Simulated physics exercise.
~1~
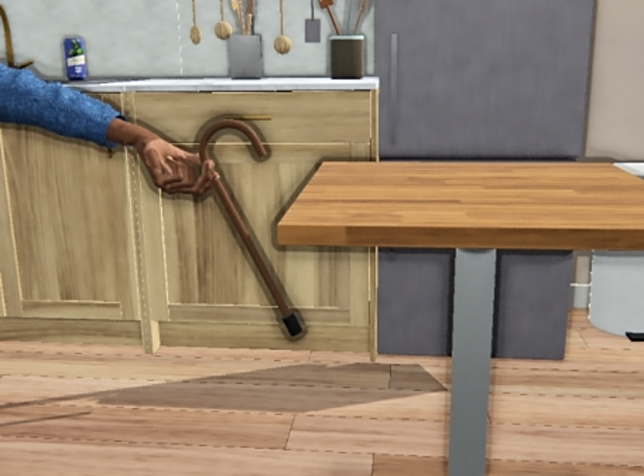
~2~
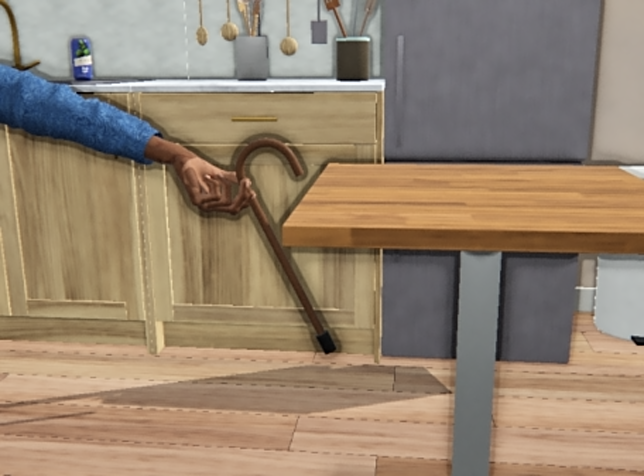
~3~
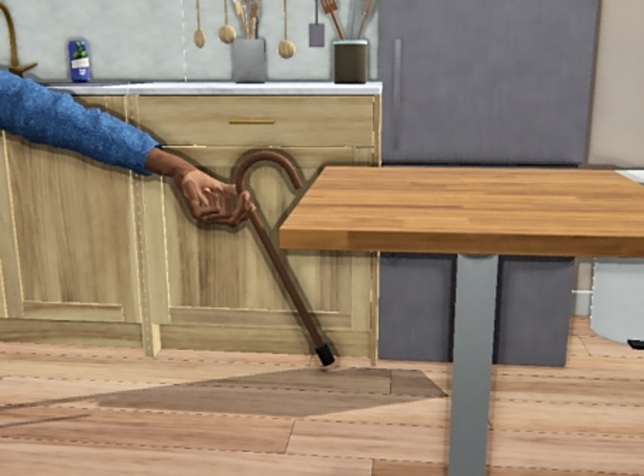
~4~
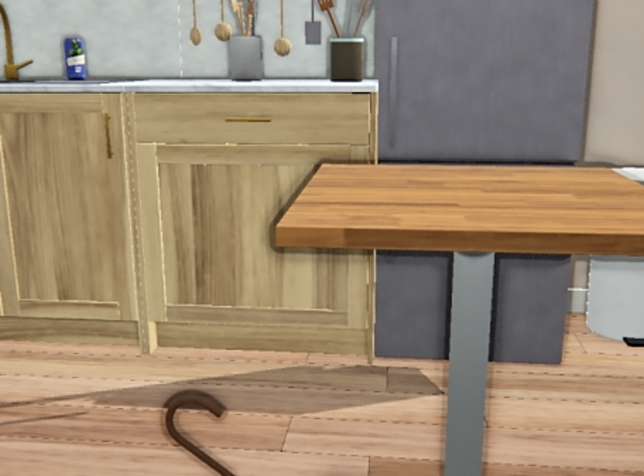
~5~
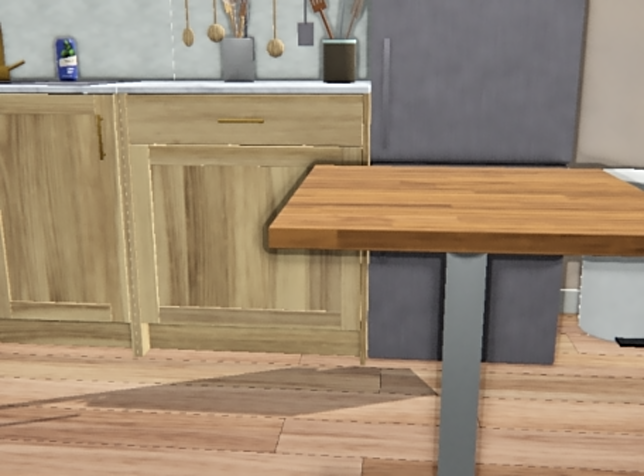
An arm in a blue sleeve held a brown cane beside a small wooden table in a kitchen, moving it right until its hook met the table's end. The hand let go, and the cane slipped off and dropped down out of view.
